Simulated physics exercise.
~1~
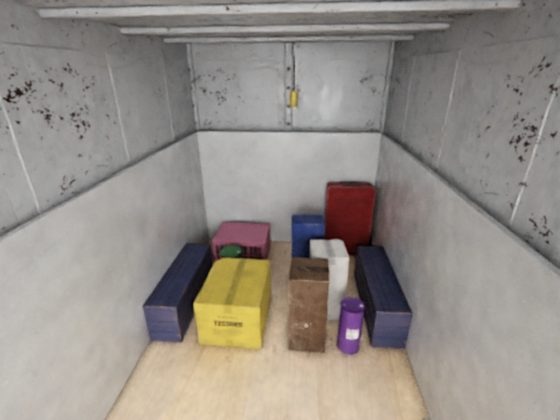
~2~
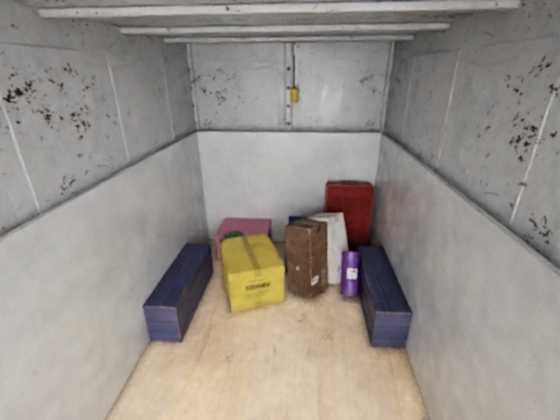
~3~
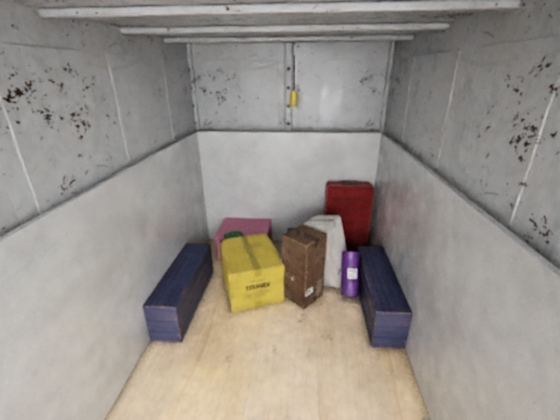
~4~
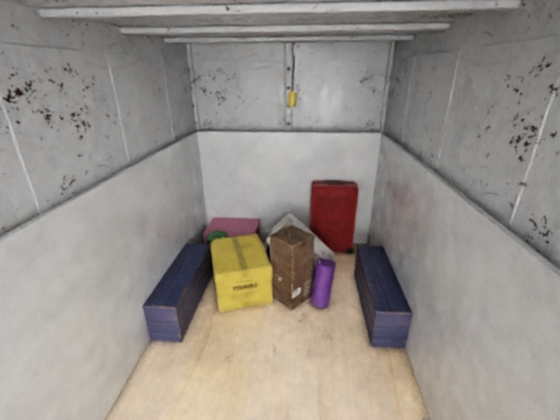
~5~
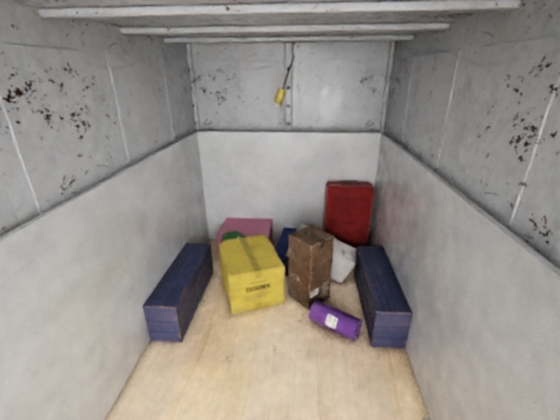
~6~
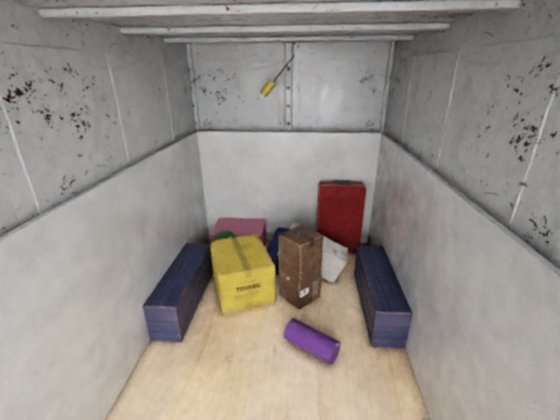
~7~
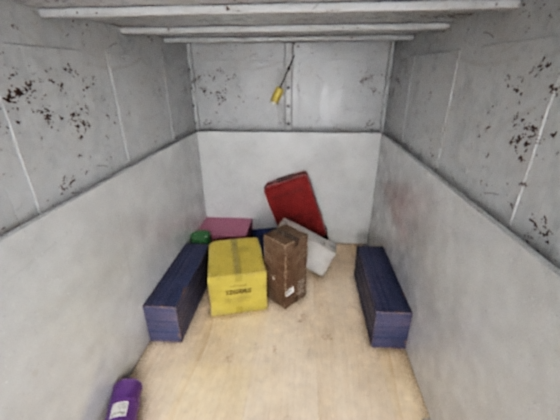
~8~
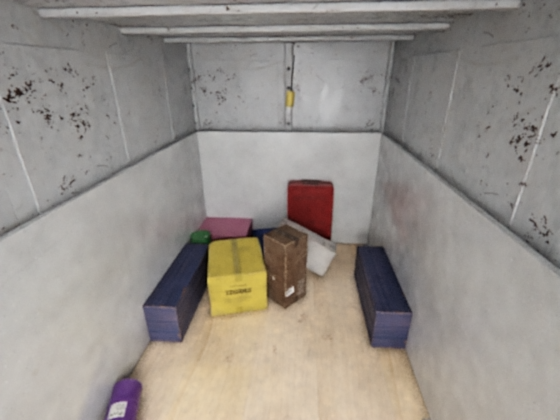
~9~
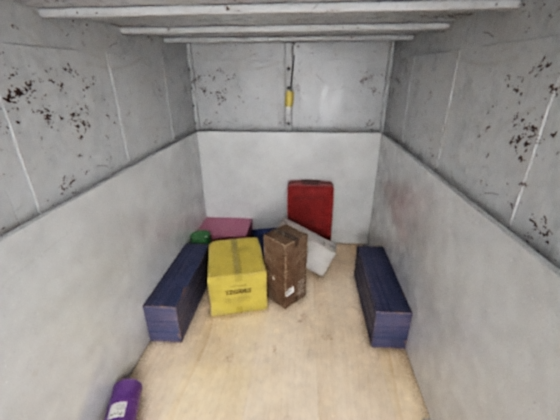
Purple canister toppling and rolling to the near left of a van bay as boxes and a red case shift, then settle.
